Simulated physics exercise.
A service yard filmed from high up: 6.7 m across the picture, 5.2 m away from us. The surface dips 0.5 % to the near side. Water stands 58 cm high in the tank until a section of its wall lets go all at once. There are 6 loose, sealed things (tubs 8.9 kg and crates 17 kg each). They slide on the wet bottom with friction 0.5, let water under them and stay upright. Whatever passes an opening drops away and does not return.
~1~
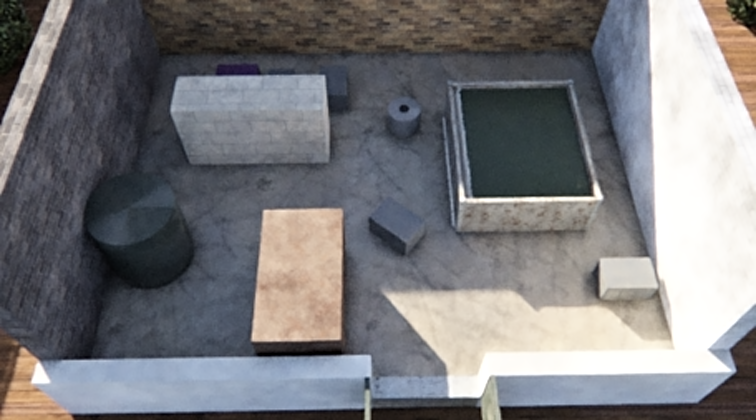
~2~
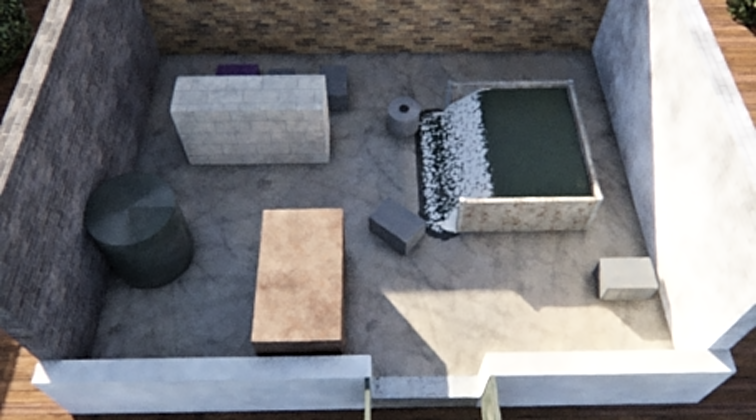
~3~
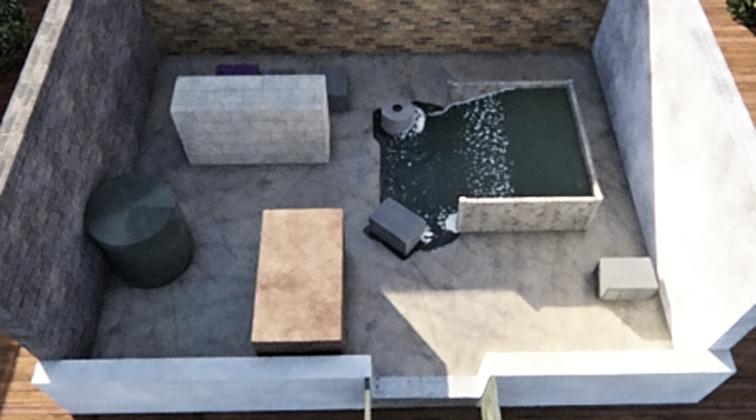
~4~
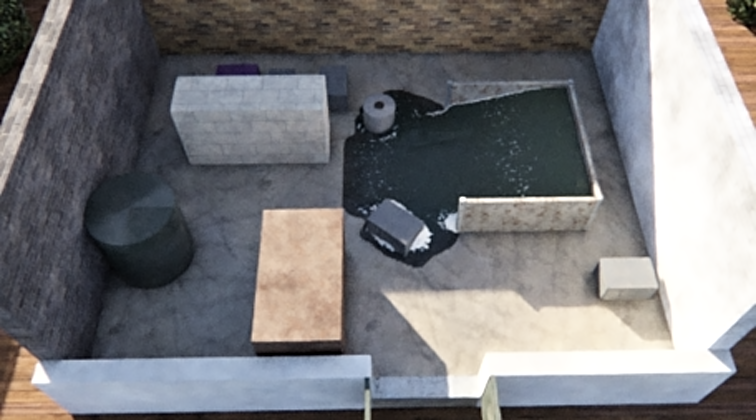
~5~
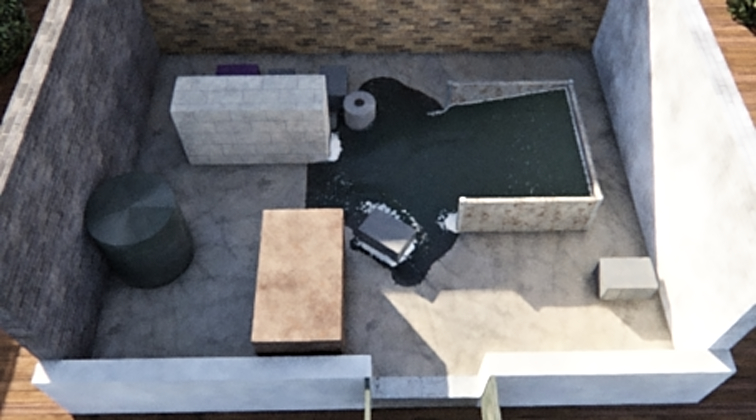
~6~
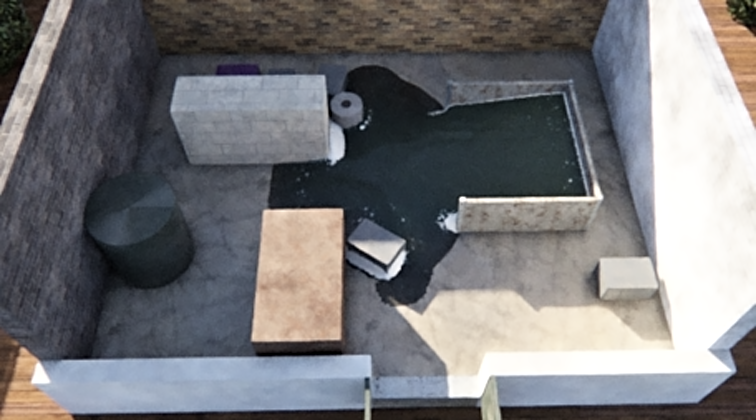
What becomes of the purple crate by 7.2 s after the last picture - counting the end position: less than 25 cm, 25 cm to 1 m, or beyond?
The purple crate moves a short way.
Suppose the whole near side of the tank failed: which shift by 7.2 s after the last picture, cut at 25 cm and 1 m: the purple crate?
Then the purple crate stays put.
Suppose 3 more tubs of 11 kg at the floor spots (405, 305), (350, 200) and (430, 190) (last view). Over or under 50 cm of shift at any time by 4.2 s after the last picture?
In turn: Less, over, over.
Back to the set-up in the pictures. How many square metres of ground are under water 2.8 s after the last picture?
Some 24 m2.
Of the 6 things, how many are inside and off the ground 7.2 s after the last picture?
I count 2.
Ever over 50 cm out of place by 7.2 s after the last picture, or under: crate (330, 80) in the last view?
Answer: Over.
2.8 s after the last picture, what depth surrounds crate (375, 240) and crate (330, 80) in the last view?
About 3 and 23 cm.
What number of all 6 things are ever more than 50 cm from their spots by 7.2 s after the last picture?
I count 5.
Then, 0.9 s after the last picture the purple crate is near (234, 73), 0.0 m from its start, aground; 0 of 6 are out; 1 afloat.
Then, 2.8 s after the last picture the purple crate is near (197, 84), 0.6 m from its start, afloat; 0 of 6 are out; 3 afloat.
Then, 4.8 s after the last picture the purple crate is near (213, 101), 0.6 m from its start, afloat; 0 of 6 are out; 4 afloat.
Then, 7.2 s after the last picture the purple crate is near (221, 90), 0.4 m from its start, afloat; 0 of 6 are out; 2 afloat.
